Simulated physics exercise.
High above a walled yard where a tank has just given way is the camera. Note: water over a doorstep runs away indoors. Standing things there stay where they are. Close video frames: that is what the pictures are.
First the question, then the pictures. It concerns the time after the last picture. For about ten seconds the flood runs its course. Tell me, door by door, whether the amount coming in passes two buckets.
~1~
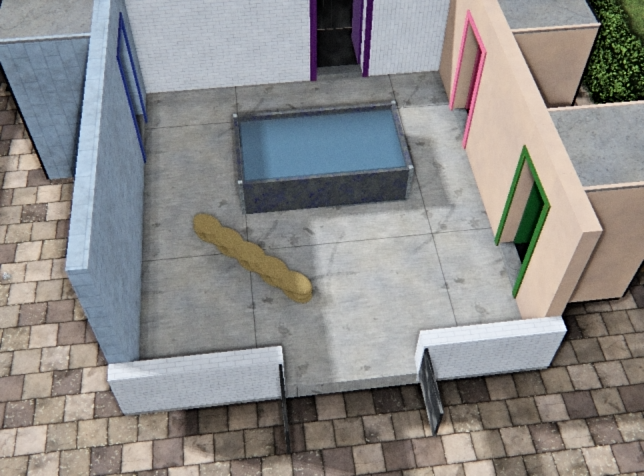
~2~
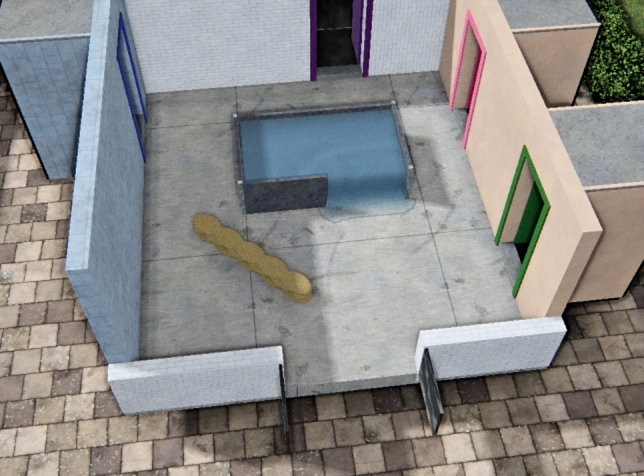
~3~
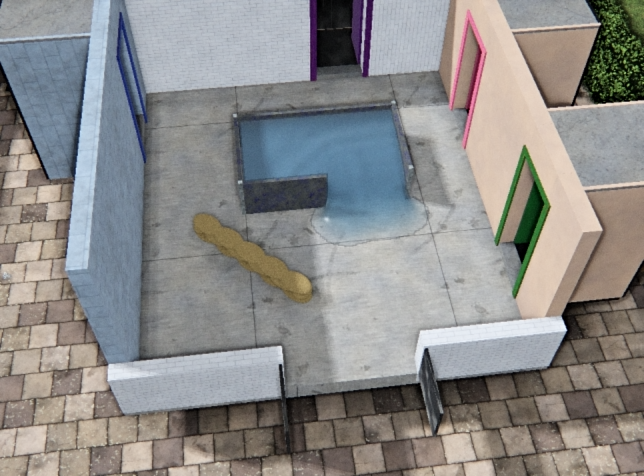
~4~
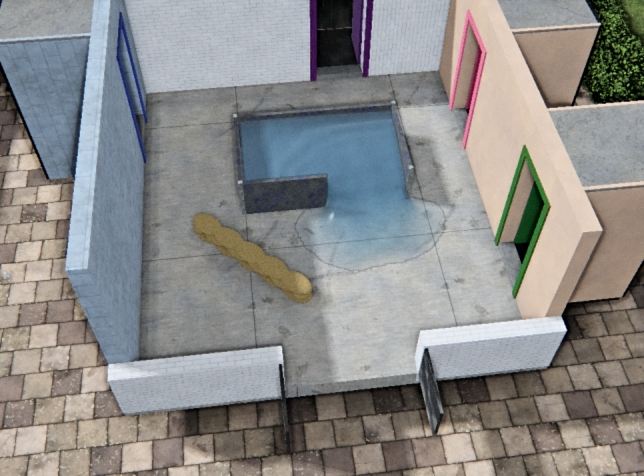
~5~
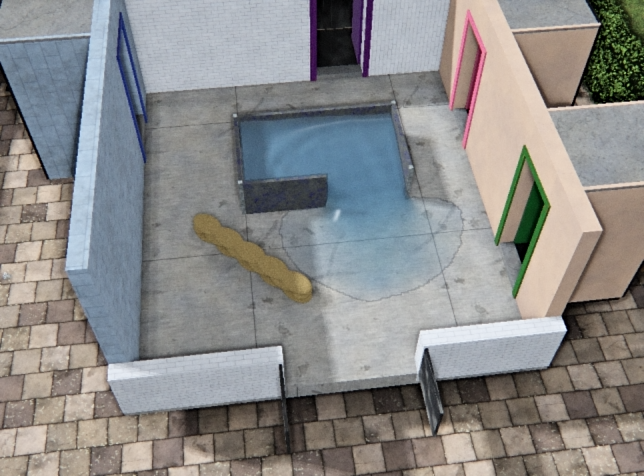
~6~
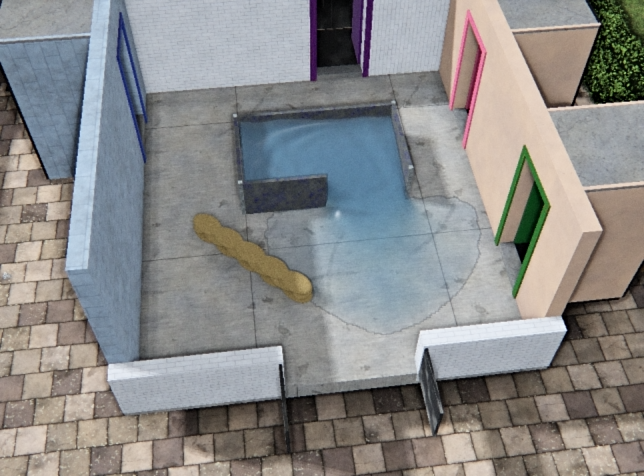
At the end, the pink door doesn't get too much water coming through; the green door gets too much water coming through; the purple door doesn't get too much water coming through; the blue door doesn't get too much water coming through.
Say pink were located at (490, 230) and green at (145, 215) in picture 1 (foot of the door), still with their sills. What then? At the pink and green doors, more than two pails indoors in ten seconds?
Result: Pink ends up above; green ends up below.
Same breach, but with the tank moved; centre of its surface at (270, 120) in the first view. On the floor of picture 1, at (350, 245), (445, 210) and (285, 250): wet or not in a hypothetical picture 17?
One after the other: Reached, reached, reached.
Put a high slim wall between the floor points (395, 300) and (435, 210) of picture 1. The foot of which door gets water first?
The pink-painted one.
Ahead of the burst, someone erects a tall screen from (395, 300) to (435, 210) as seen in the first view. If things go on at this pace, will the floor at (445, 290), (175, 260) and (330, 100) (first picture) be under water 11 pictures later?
Taking the points in turn, they are high and dry, high and dry and high and dry.
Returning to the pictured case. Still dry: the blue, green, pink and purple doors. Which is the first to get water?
My answer: The one in green.
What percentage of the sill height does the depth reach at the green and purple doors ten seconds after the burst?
The first comes to about 70 percent, the second to about 20 percent.
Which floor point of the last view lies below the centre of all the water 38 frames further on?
I'd put my finger on (368, 239).
A moment on, water covers 30 % of the floor; the pink door not reached, the green door wet at the sill, nothing in, the purple door not reached, the blue door not reached.
Next, water covers 35 % of the floor; the pink door not reached, the green door under two buckets in, the purple door not reached, the blue door not reached.
Then, water covers 35 % of the floor; the pink door not reached, the green door over two buckets in, the purple door not reached, the blue door not reached.
Later, water covers 55 % of the floor; the pink door wet at the sill, nothing in, the green door far over two buckets in, the purple door not reached, the blue door not reached.
In the end, water covers 75 % of the floor; the pink door wet at the sill, nothing in, the green door far over two buckets in, the purple door wet at the sill, nothing in, the blue door not reached.
